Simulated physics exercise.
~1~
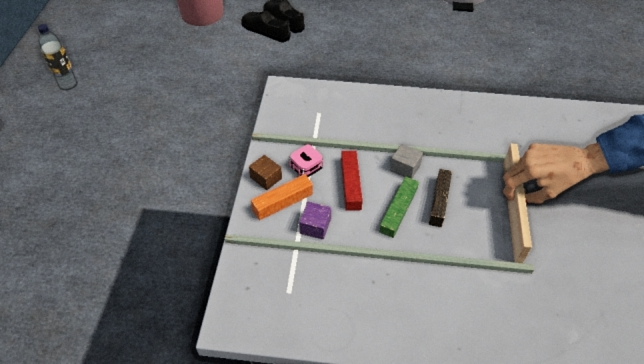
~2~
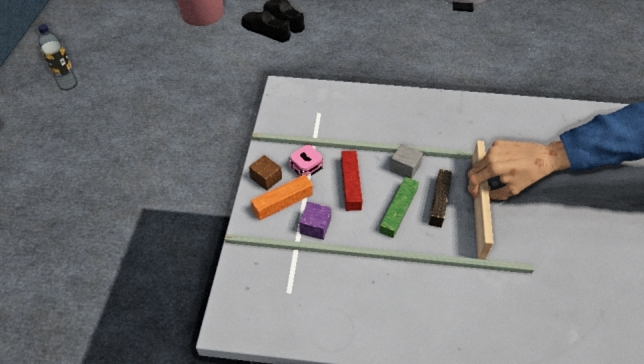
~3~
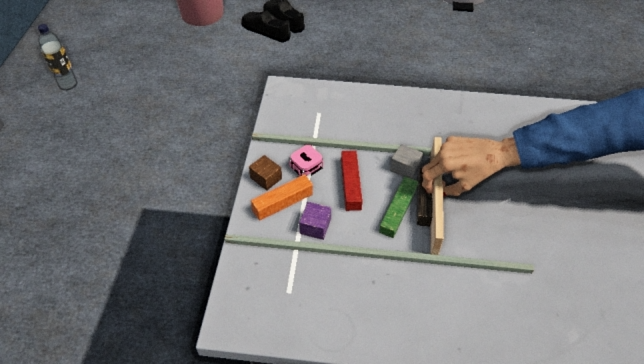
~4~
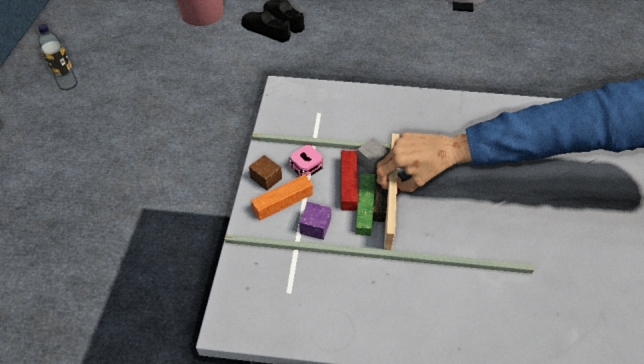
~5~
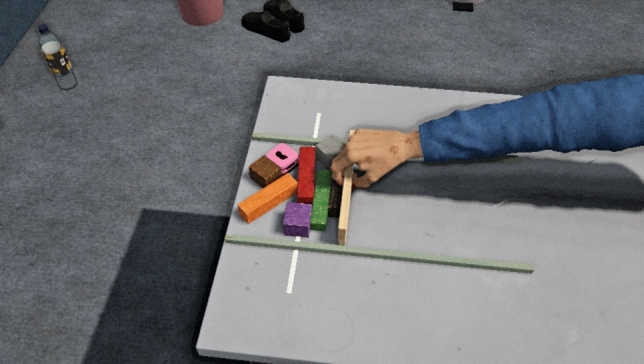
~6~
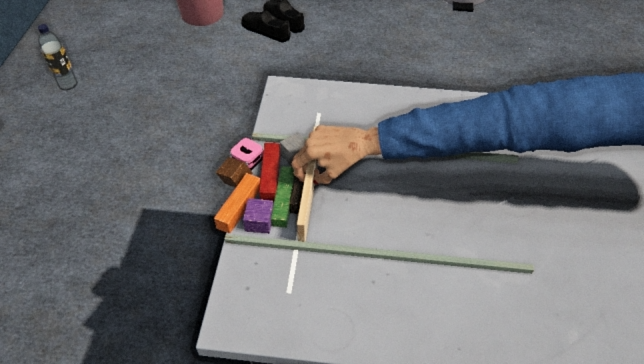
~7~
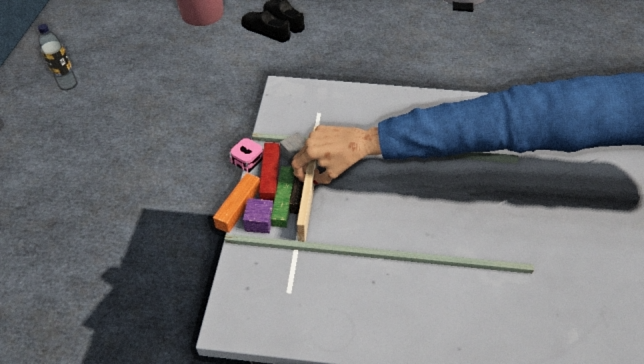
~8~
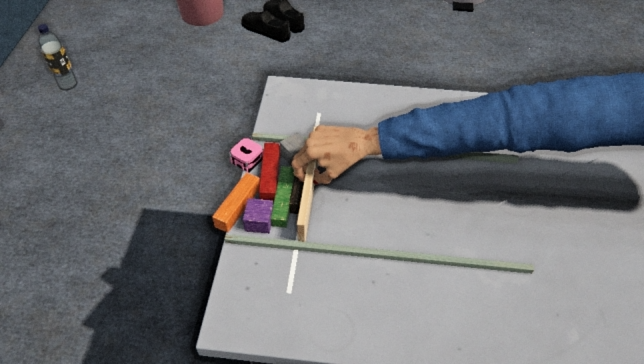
In this clip, a hand slides an upright wooden board leftward along a grey tabletop, gathering colourful blocks and bars and a pink case toward the left edge. It stops at the white tape; the brown block drops out of sight while the others remain at the edge.
